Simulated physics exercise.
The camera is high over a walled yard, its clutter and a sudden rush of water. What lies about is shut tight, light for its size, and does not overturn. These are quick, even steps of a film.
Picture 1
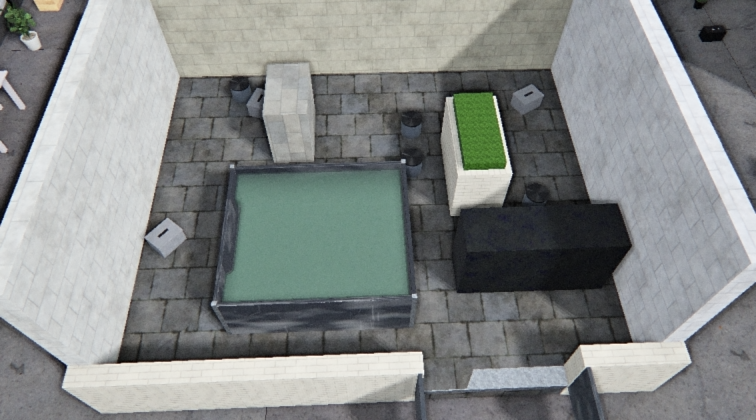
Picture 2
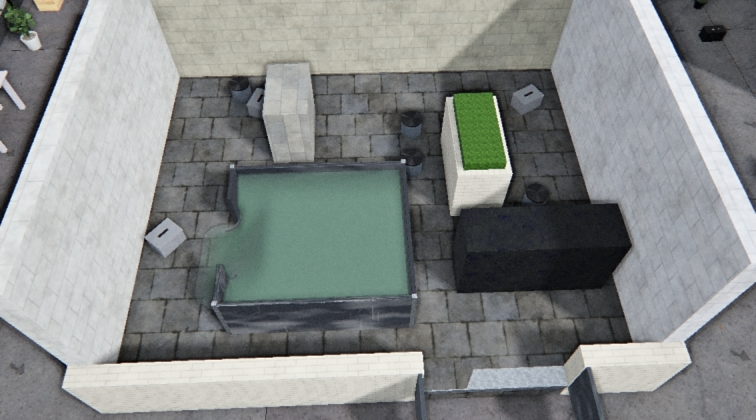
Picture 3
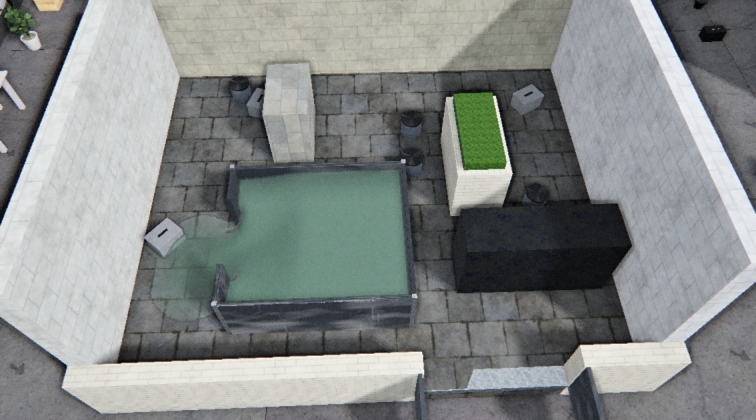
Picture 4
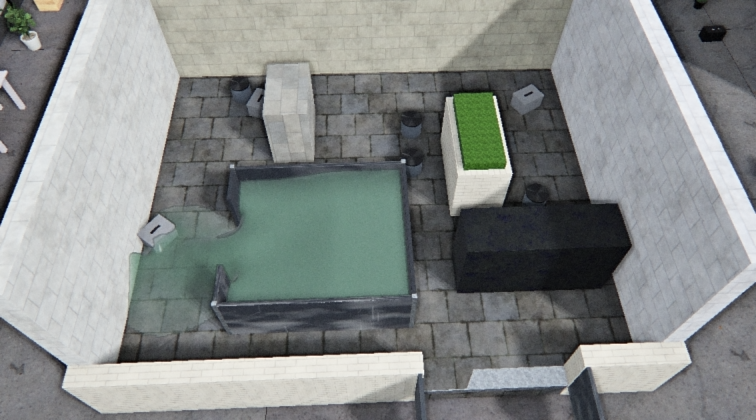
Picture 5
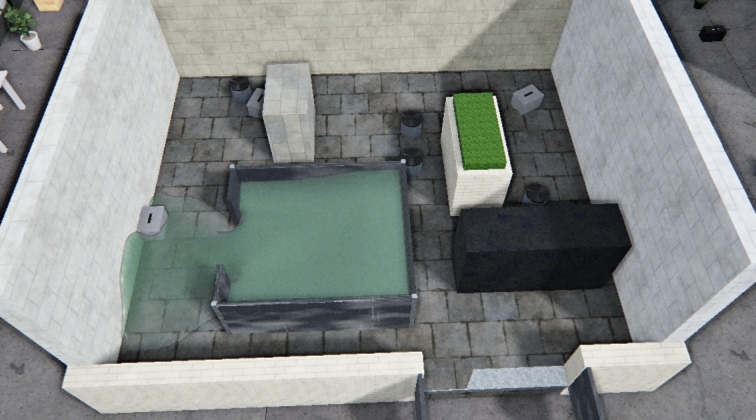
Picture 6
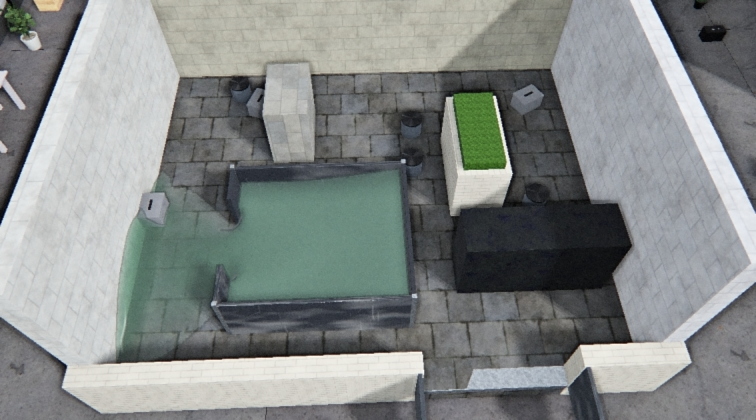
Green water burst through the left side of a dark-walled pool and spread across the paving to the yard's left wall, pushing a small pale box a short way while everything else stayed put.
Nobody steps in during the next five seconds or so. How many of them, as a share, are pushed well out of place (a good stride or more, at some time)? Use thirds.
That comes to from one to two thirds.
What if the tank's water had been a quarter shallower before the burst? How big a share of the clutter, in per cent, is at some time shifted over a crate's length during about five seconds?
Near 40 in a hundred.
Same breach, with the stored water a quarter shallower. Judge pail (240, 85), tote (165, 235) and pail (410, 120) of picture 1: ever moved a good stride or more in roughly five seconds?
One after the other: Pushed that far, yes, less than that.
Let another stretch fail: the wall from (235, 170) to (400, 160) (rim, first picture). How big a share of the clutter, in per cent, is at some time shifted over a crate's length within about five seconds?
Close to 100 %.
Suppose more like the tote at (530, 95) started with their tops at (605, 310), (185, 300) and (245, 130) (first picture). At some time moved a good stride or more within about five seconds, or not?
In that order: Short of that, swept aside, moved that far.
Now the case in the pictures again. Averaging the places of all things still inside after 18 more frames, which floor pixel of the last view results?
At about (412, 138).
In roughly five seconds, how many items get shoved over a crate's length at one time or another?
The number is 3.
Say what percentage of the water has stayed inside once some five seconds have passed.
I make it 96 per cent.
A moment on, 1 of 8 are well off their spots; 1 afloat.
Next, 2 of 8 are well off their spots; 1 afloat.
Later, 3 of 8 are well off their spots; 0 afloat.
In the end, 3 of 8 are well off their spots, and 3 have been at some point; 0 afloat.
